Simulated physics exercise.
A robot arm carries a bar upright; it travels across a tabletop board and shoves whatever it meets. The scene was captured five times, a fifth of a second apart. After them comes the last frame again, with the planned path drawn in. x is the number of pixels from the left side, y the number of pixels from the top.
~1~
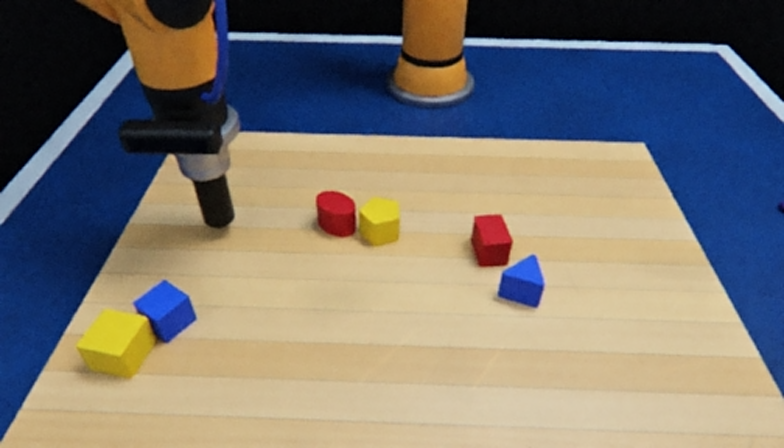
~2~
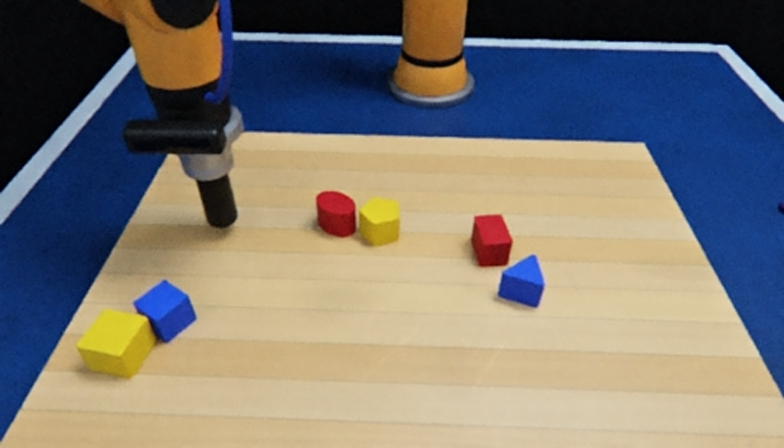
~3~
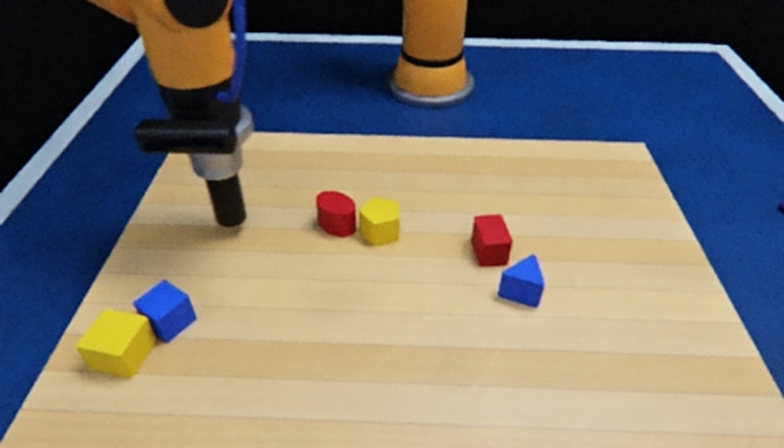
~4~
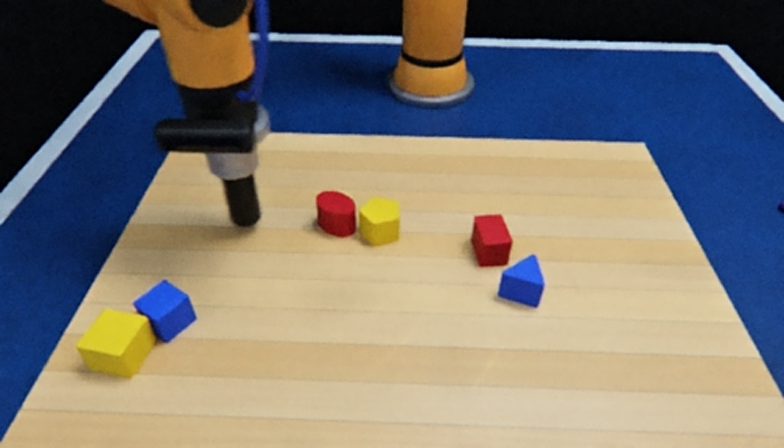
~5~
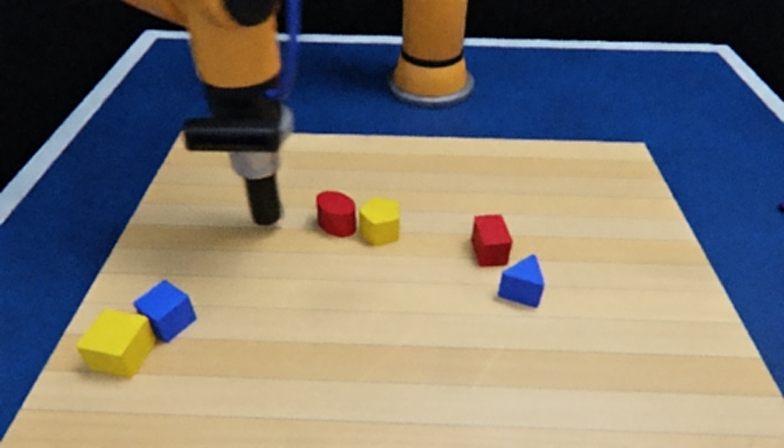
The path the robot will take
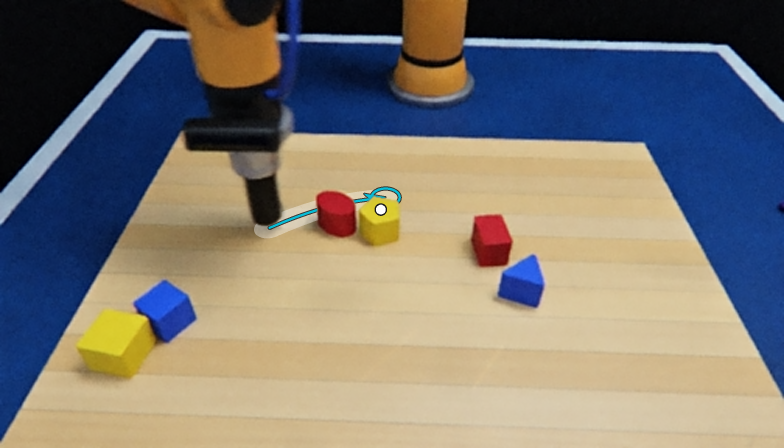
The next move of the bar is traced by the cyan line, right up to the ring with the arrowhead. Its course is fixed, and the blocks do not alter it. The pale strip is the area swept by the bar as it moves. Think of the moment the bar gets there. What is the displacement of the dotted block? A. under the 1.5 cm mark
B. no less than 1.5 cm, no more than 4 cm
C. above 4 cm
A (under the 1.5 cm mark)
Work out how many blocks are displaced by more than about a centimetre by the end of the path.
My answer is one.
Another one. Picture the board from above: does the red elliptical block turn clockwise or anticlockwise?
Bird's-eye view: Clockwise.
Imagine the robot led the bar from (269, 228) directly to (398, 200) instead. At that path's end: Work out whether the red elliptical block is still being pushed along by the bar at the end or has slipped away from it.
It slips away.
Drawn move, from (269, 228) over (308, 213) and (346, 203) to (386, 197); the dot is on the yellow five-sided block.
On the path given first. One third of the way, bar at (308, 202); nothing pushed yet.
Two thirds of the way, bar at (347, 192); red elliptical block at (353, 202), turned 70° clockwise; yellow five-sided block at (384, 212), turned 15° anticlockwise.
At the end, bar at (386, 187); red elliptical block at (354, 201), turned 75° clockwise; yellow five-sided block at (384, 212), turned 15° anticlockwise.
